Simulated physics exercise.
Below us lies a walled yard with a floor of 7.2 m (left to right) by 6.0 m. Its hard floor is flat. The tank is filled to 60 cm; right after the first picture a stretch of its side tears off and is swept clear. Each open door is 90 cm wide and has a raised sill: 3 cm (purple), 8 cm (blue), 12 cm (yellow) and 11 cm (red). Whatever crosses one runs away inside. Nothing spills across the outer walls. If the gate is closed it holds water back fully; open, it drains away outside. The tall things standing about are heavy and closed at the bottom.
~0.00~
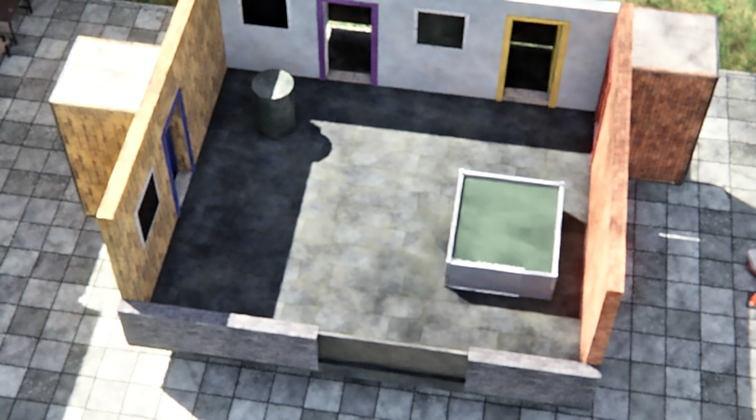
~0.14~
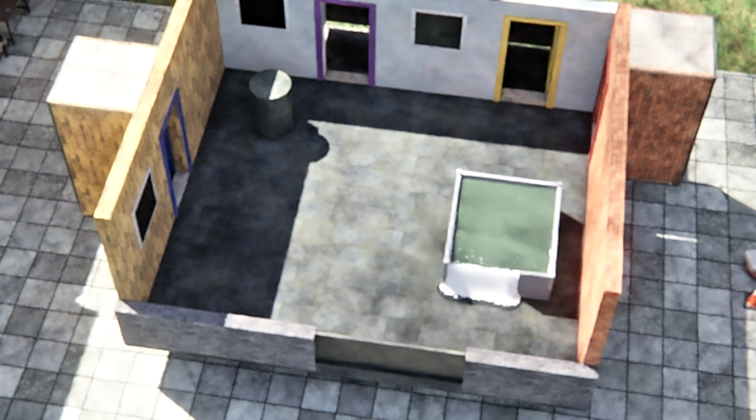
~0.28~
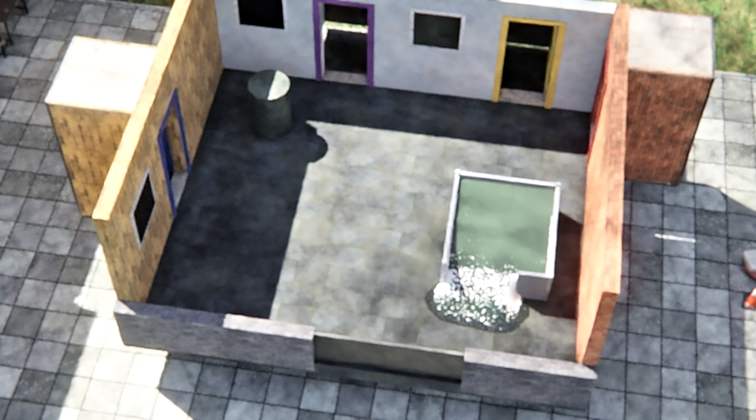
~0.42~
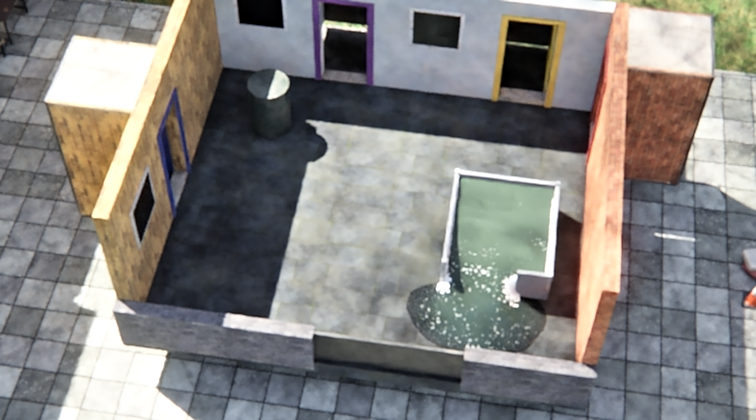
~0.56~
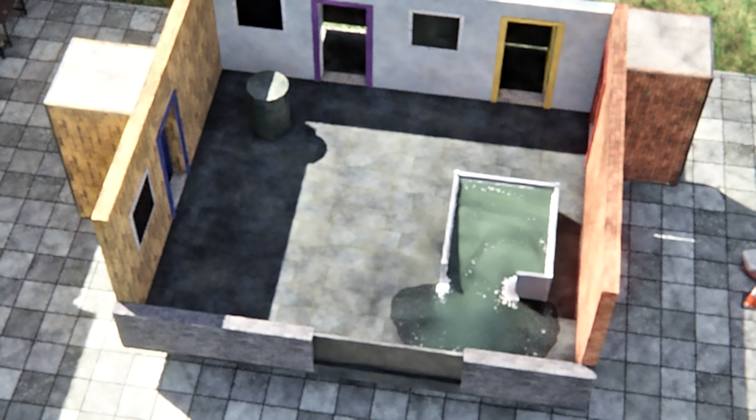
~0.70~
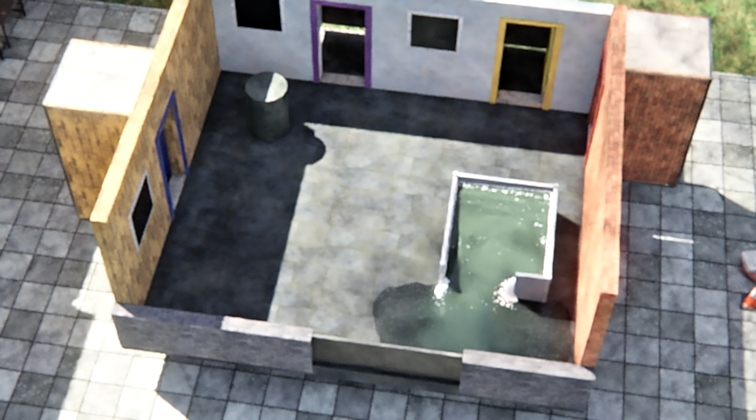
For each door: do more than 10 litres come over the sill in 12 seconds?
Within that time: At the purple door it goes over the limit; at the blue door it keeps below the limit; at the yellow door it does not reach the limit; at the red door it keeps below the limit.
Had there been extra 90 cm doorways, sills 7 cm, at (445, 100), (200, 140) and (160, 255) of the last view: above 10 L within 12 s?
In turn: Not over, under, over.
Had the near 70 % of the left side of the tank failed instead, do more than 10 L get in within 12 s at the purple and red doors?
Against that limit: Purple above, red not over.
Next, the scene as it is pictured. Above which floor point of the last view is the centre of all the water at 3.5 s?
Near (428, 292).
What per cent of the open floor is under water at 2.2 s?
About 20 per cent.
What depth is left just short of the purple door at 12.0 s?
About 6.0 cm.
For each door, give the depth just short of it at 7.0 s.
Depths in cm: Purple 2, blue 7, yellow 7, red 5.
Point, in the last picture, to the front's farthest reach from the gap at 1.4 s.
Near (309, 352).
After 1.4 s water covers 15 % of the floor and is deepest (38 cm) near (463, 363); purple door not reached, blue door not reached, yellow door not reached, red door not reached.
After 2.2 s water covers 20 % of the floor and is deepest (37 cm) near (563, 387); purple door not reached, blue door not reached, yellow door not reached, red door not reached.
After 3.5 s water covers 40 % of the floor and is deepest (21 cm) near (540, 384); purple door not reached, blue door not reached, yellow door not reached, red door 3 cm at the sill, 0 L in.
After 7.0 s water covers 75 % of the floor and is deepest (14 cm) near (219, 80); purple door 2 cm at the sill, 0 L in, blue door 7 cm at the sill, 1 L in, yellow door 7 cm at the sill, 0 L in, red door 5 cm at the sill, 0 L in.
After 12.0 s water covers 95 % of the floor and is deepest (7 cm) near (212, 100); purple door 6 cm at the sill, 34 L in, blue door 4 cm at the sill, 1 L in, yellow door 4 cm at the sill, 0 L in, red door 4 cm at the sill, 0 L in.
